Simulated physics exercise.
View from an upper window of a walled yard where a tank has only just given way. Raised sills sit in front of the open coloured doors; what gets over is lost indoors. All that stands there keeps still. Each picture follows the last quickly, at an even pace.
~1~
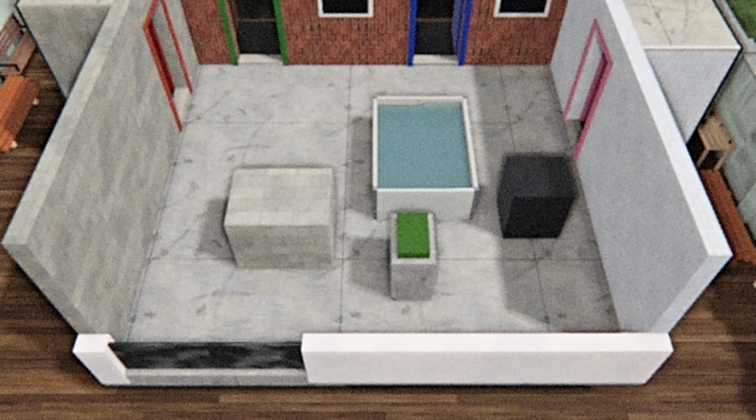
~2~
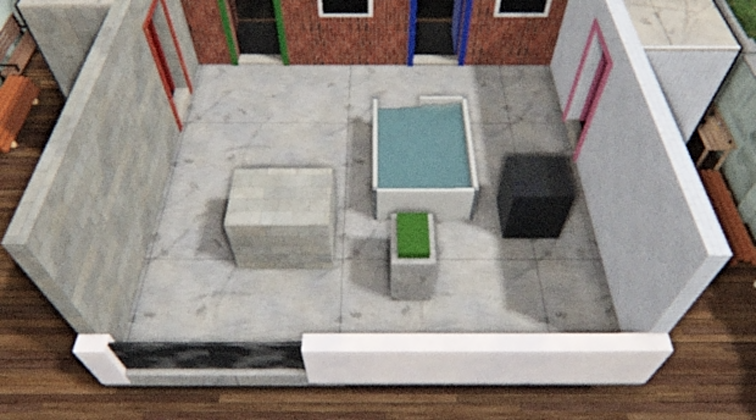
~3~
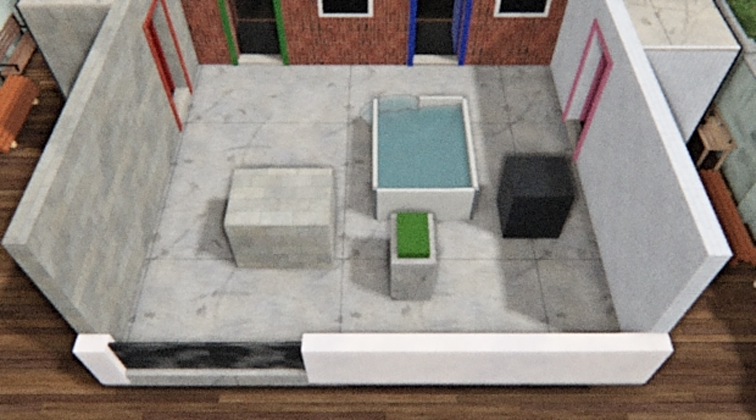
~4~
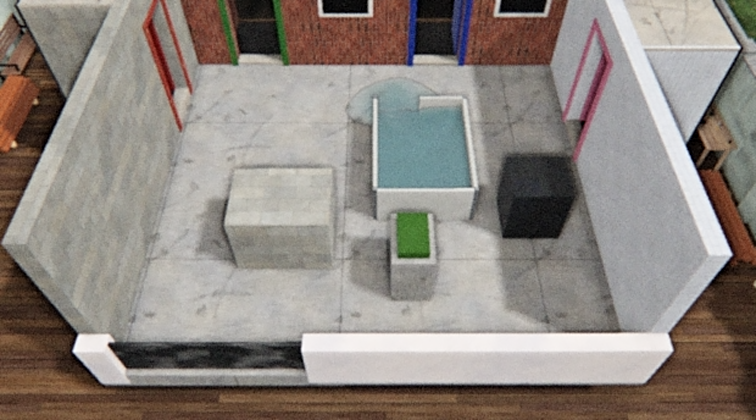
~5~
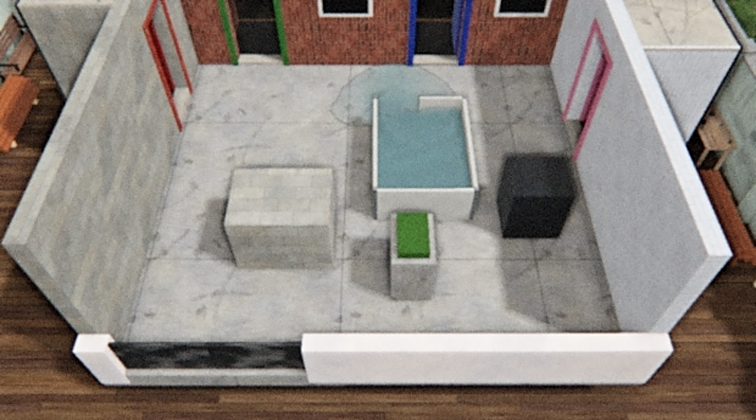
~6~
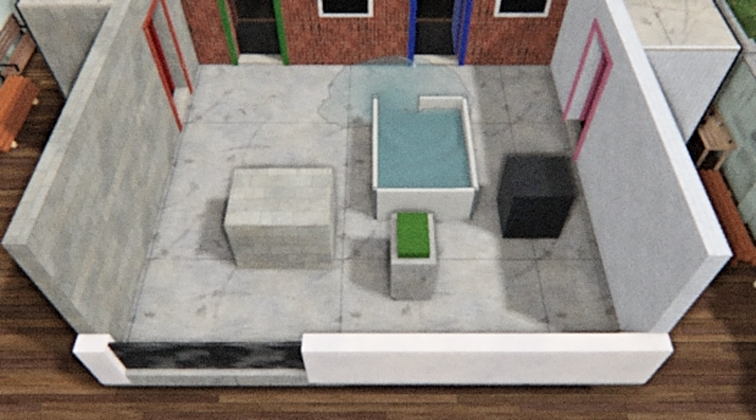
A walled yard with coloured doors held a full tank among still blocks; a gap opened in the tank's far side, and water poured out, spreading thinly over the floor behind it.
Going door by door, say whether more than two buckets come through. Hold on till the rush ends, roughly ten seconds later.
In the end the pink door does not go over two buckets; the blue door goes over two buckets; the red door does not go over two buckets; the green door does not go over two buckets.
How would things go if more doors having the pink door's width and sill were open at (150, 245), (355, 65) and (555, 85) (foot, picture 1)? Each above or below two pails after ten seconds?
First stays short of it, second crosses the line, third crosses the line.
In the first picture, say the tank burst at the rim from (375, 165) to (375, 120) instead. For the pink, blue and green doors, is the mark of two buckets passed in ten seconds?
Here's how it goes: The pink door fails to reach the limit, the blue door fails to reach the limit, and the green door surpasses the limit.
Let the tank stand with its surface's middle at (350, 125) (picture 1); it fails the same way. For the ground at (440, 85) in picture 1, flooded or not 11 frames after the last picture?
Submerged.
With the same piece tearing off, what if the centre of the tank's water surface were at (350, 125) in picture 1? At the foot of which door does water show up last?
Answer: The door marked pink.
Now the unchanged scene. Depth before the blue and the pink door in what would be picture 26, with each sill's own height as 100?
The first sits near 200 in a hundred and the second near 70 in a hundred.
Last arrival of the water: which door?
Answer - the door marked pink.
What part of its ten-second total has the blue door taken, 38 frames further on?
Roughly 95 percent.
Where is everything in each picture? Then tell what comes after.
The first picture shows still water in the tank at (422, 144).
In the second picture, the front is at a hidden place, out from the gap on the tank's far side.
In the third picture, the front is at a hidden place, out from the gap on the tank's far side.
In the fourth picture, water pours out on the tank's far side and has run to (402, 81).
In the fifth picture, water pours out on the tank's far side and has run to (414, 67).
In the sixth picture, water pours out on the tank's far side and has run to (440, 67).
A moment on, water covers 15 % of the floor; the pink door not reached, the blue door over two buckets in, the red door not reached, the green door not reached.
Next, water covers 20 % of the floor; the pink door not reached, the blue door far over two buckets in, the red door not reached, the green door wet at the sill, nothing in.
Then, water covers 35 % of the floor; the pink door wet at the sill, nothing in, the blue door far over two buckets in, the red door wet at the sill, nothing in, the green door under two buckets in.
Later, water covers 60 % of the floor; the pink door wet at the sill, nothing in, the blue door far over two buckets in, the red door wet at the sill, nothing in, the green door under two buckets in.
In the end, water covers 90 % of the floor; the pink door wet at the sill, nothing in, the blue door far over two buckets in, the red door wet at the sill, nothing in, the green door under two buckets in.
